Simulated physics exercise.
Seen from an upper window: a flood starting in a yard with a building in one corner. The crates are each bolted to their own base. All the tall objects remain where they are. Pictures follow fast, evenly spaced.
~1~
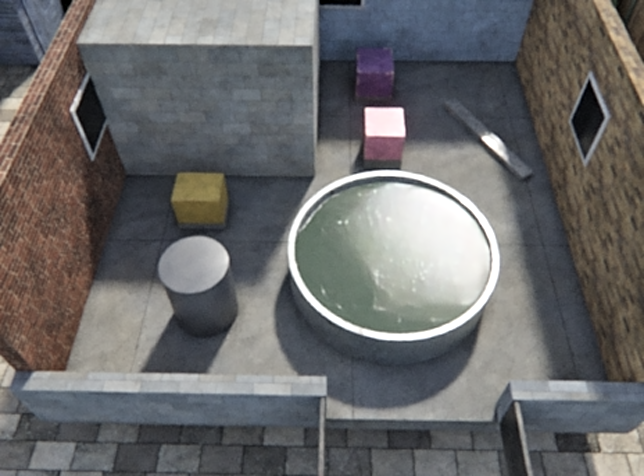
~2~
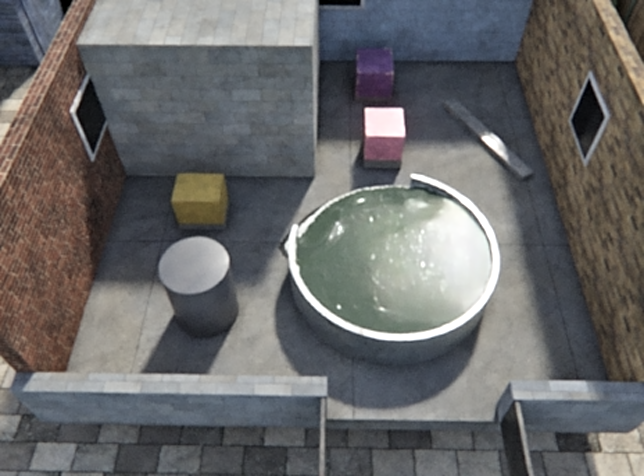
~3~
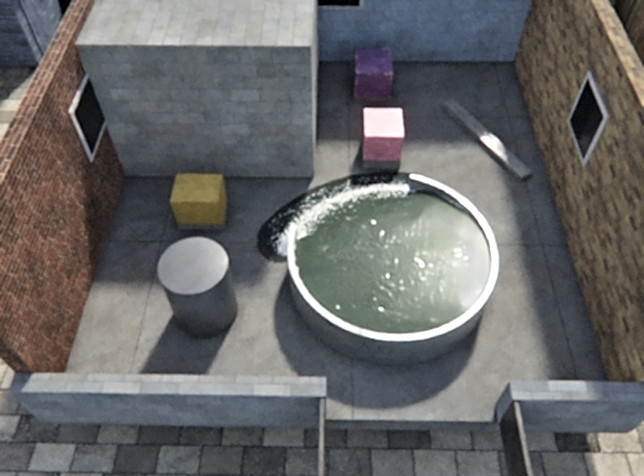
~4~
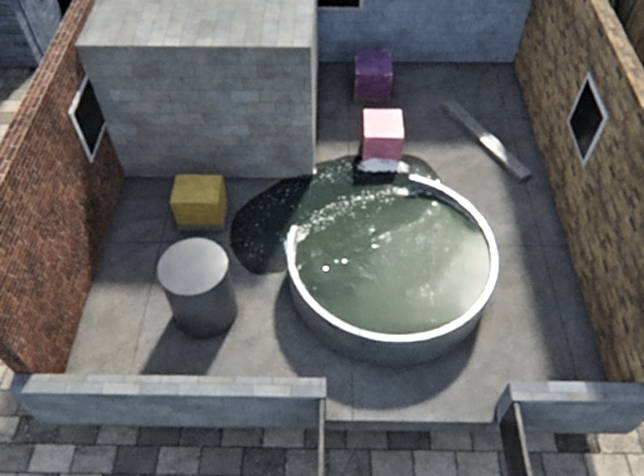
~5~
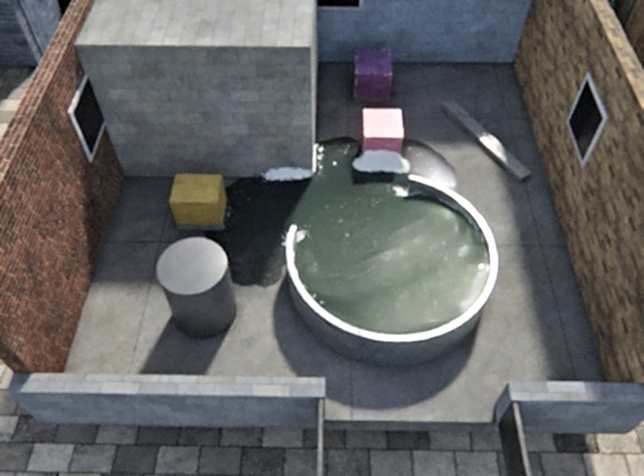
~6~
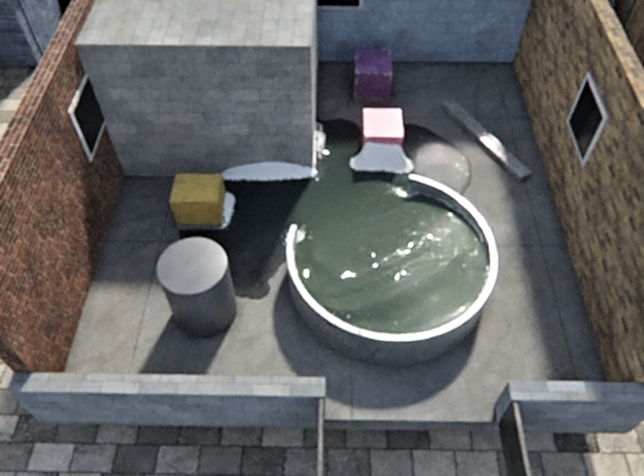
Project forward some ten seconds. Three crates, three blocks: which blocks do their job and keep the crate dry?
Outcome: The purple crate picks up moisture. The yellow crate picks up moisture. The pink crate picks up moisture.
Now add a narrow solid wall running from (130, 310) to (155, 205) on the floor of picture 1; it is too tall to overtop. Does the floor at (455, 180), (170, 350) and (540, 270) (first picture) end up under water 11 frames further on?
As listed: Covered, clear, not flooded.
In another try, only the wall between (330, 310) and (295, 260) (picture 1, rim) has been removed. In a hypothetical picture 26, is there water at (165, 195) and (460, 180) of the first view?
Inundated, then untouched.
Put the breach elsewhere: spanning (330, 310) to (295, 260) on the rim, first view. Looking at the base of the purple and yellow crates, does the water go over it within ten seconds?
My reading: Purple stays untouched, yellow gets drenched.
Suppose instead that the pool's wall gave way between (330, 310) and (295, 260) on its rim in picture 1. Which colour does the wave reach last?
Last: The one in purple.
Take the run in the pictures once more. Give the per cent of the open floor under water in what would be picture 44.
100 %.
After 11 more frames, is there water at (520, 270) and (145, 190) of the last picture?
In turn: Clear, under water.
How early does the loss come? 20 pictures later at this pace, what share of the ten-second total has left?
Somewhere around 0 per cent, I'd say.
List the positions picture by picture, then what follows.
The pool at (392, 250) is whole and still, in the first frame.
The front is at a hidden place, out from the gap on the pool's far side, in the second frame.
Water pours out on the pool's far side and has run to a hidden place, in the third frame.
The front is at (422, 166), out from the gap on the pool's far side, in the fourth frame.
Water pours out on the pool's far side and has run to (423, 147), in the fifth frame.
Water pours out on the pool's far side and has run to (428, 133), in the sixth frame.
A moment on, water covers 30 % of the floor; the purple crate water round its plinth, the yellow crate water round its plinth, the pink crate water round its plinth.
Next, water covers 45 % of the floor; the purple crate water round its plinth, the yellow crate water round its plinth, the pink crate water round its plinth.
Then, water covers 75 % of the floor; the purple crate water round its plinth, the yellow crate water round its plinth, the pink crate water round its plinth.
Later, water covers 100 % of the floor; the purple crate water round its plinth, the yellow crate water round its plinth, the pink crate water round its plinth.
In the end, water covers 100 % of the floor; the purple crate was topped, the yellow crate was topped, the pink crate was topped.
